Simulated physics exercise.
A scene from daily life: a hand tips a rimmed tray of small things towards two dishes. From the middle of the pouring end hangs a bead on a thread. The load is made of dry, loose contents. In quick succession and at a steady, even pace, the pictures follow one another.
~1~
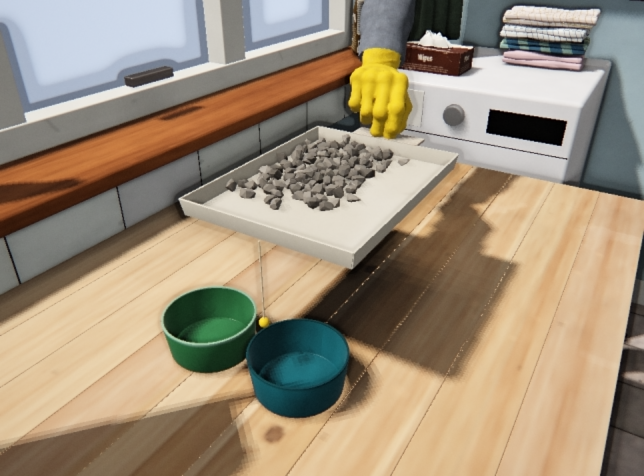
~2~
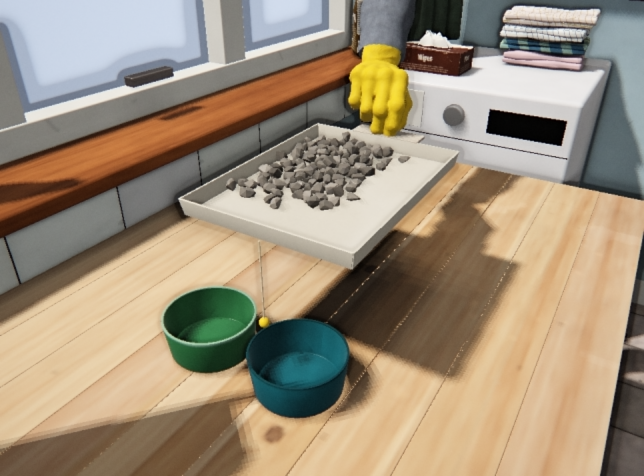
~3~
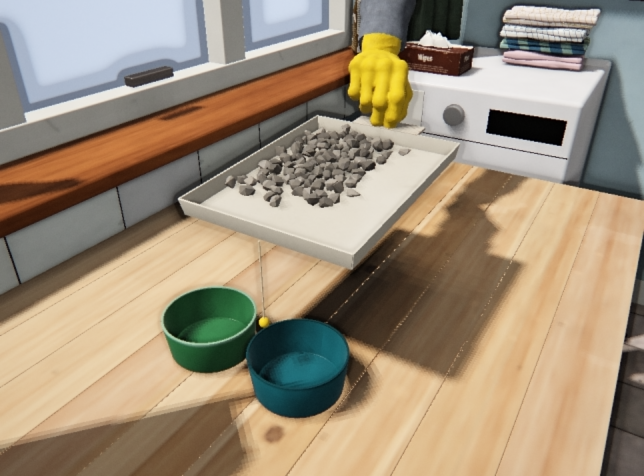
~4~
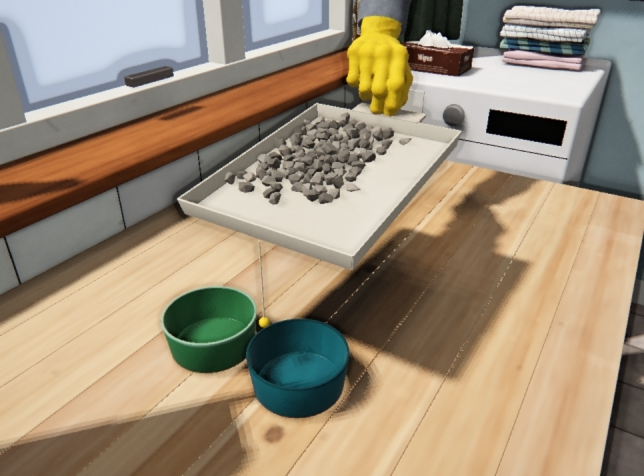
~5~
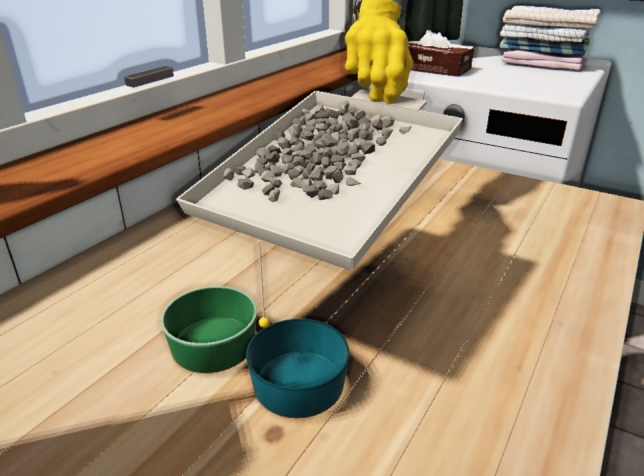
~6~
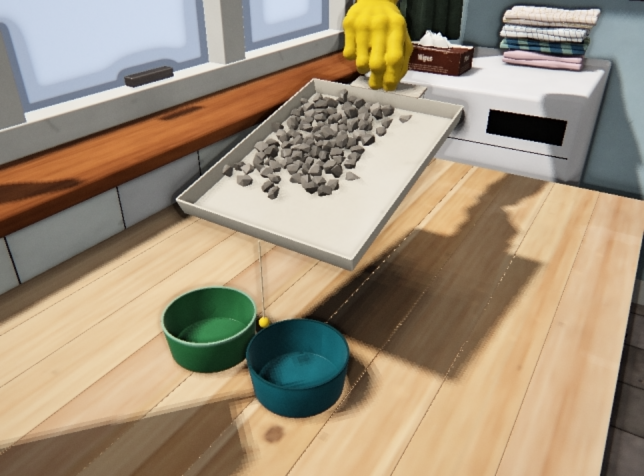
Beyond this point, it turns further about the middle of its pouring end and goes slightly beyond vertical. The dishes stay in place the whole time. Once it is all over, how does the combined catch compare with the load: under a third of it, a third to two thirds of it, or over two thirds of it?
The combined catch is under a third of the load.
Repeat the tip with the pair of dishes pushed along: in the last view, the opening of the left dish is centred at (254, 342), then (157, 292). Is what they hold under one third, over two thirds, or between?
Try one: The middle third. Try two: Less than a third.
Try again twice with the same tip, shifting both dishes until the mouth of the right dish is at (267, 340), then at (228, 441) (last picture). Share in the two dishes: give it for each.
Respectively 30 percent and 10 percent.
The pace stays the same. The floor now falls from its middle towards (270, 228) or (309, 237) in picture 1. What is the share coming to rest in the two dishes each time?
About 30 %, then 40 %.
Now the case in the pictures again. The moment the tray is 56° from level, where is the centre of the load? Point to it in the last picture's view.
Near the pixel (257, 211).
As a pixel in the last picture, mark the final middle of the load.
Near pixel (230, 413).
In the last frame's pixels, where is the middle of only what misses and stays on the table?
Its middle is at roughly (205, 419).
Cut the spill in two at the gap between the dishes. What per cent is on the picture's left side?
Some 80 per cent.
Shortly afterwards, tray tipped steeply; all but a few on the tray; a little in the air.
Next, tray tipped right over; near half on the tray; a little in the right dish; only a few in the left dish; near a third outside both; a little in the air.
Some moments later, tray tipped past a quarter turn; near a quarter in the right dish; a little in the left dish; the bulk outside both.
In the end, tray tipped past a quarter turn; near a quarter in the right dish; a little in the left dish; the bulk outside both.
